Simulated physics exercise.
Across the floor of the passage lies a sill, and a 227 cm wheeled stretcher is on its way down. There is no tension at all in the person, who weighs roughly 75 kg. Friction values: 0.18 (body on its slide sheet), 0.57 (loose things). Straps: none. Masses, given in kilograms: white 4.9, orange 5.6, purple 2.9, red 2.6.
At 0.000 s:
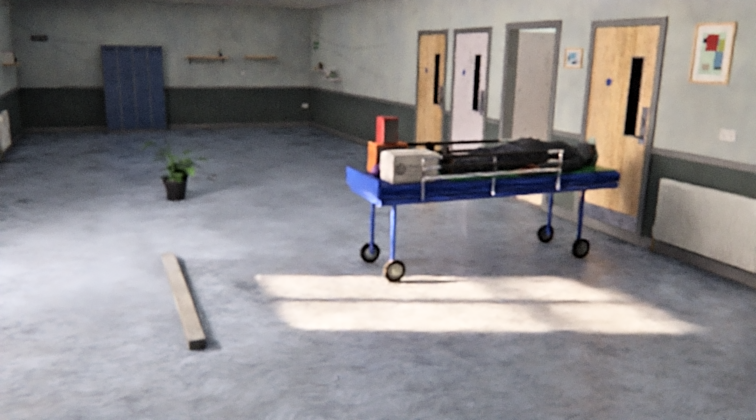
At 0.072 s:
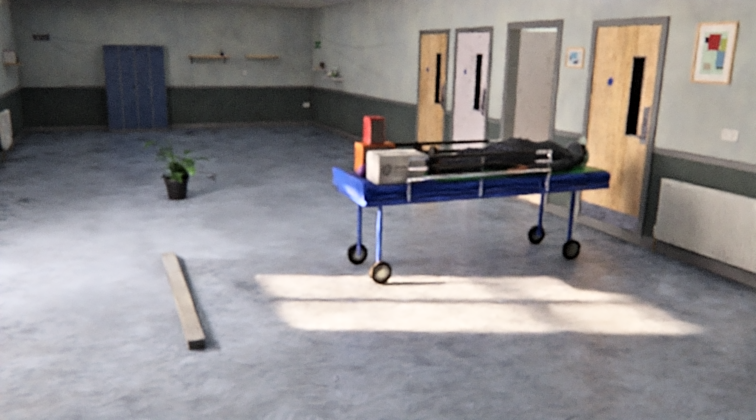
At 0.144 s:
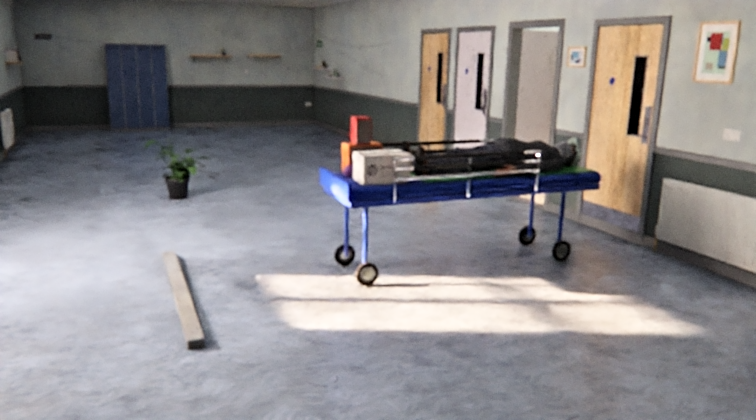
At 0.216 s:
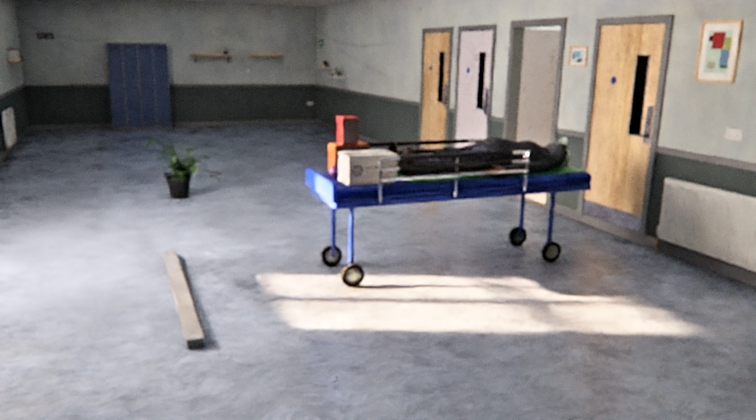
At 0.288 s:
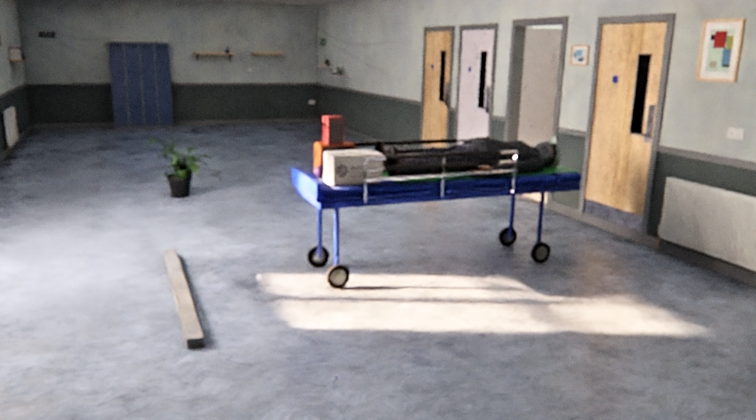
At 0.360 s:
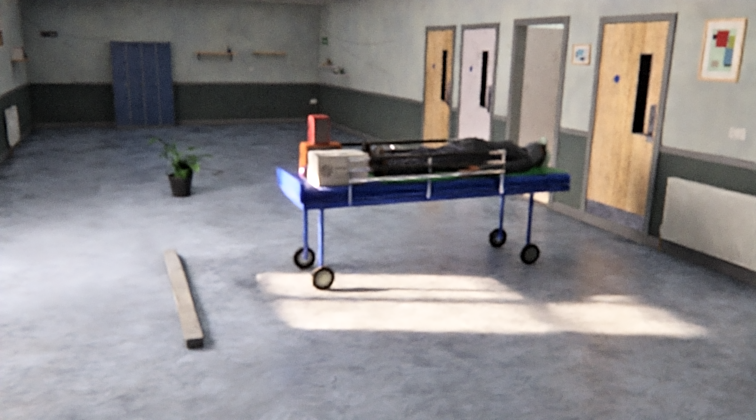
At first, a blue wheeled stretcher carrying a dark, limp figure, a pale box and red items stands over a patch of sunlight near the doors on the right. It then rolls steadily left across the grey floor, its load staying in place, drawing nearer to the plank lying on the floor.
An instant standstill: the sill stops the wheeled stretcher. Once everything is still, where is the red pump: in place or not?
Not in place.
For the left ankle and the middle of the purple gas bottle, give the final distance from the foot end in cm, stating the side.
Left ankle 50 short, purple gas bottle 20 short.
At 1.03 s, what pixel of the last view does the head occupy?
I'd put it around pixel (424, 162).
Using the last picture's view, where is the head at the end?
Near (417, 163).
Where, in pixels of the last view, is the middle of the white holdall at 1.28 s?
At that moment it is near (202, 175) in the last picture's view.
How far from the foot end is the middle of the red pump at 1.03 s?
Around 10 cm shy of the mark.
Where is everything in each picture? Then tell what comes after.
The first frame shows red pump (387, 130); 0 cm covered, 143 to go.
The second frame shows red pump (374, 130); 12 cm covered, 132 to go.
The third frame shows red pump (361, 130); 24 cm covered, 120 to go.
The fourth frame shows red pump (347, 130); 35 cm covered, 108 to go.
The fifth frame shows red pump (333, 130); 47 cm covered, 96 to go.
The sixth frame shows red pump (319, 130); 59 cm covered, 85 to go. Speed about 1.6 m/s.
It happens at 0.88 s.
After 1.03 s the red pump is 10 cm short of the foot end, tilted 5°, near (176, 132) in the last picture's view; the purple gas bottle 24 cm short of the foot end, tilted 0°.
After 1.28 s the red pump is 9 cm past the foot end, tilted 60°, near (150, 146) in the last picture's view.
After 1.58 s the red pump is 29 cm past the foot end, tilted 175°, near (127, 258) in the last picture's view.
Final state at 2.3 s, white holdall stays on; orange monitor stays on; purple gas bottle stays on; red pump drops off; left ankle stops short of the foot end.
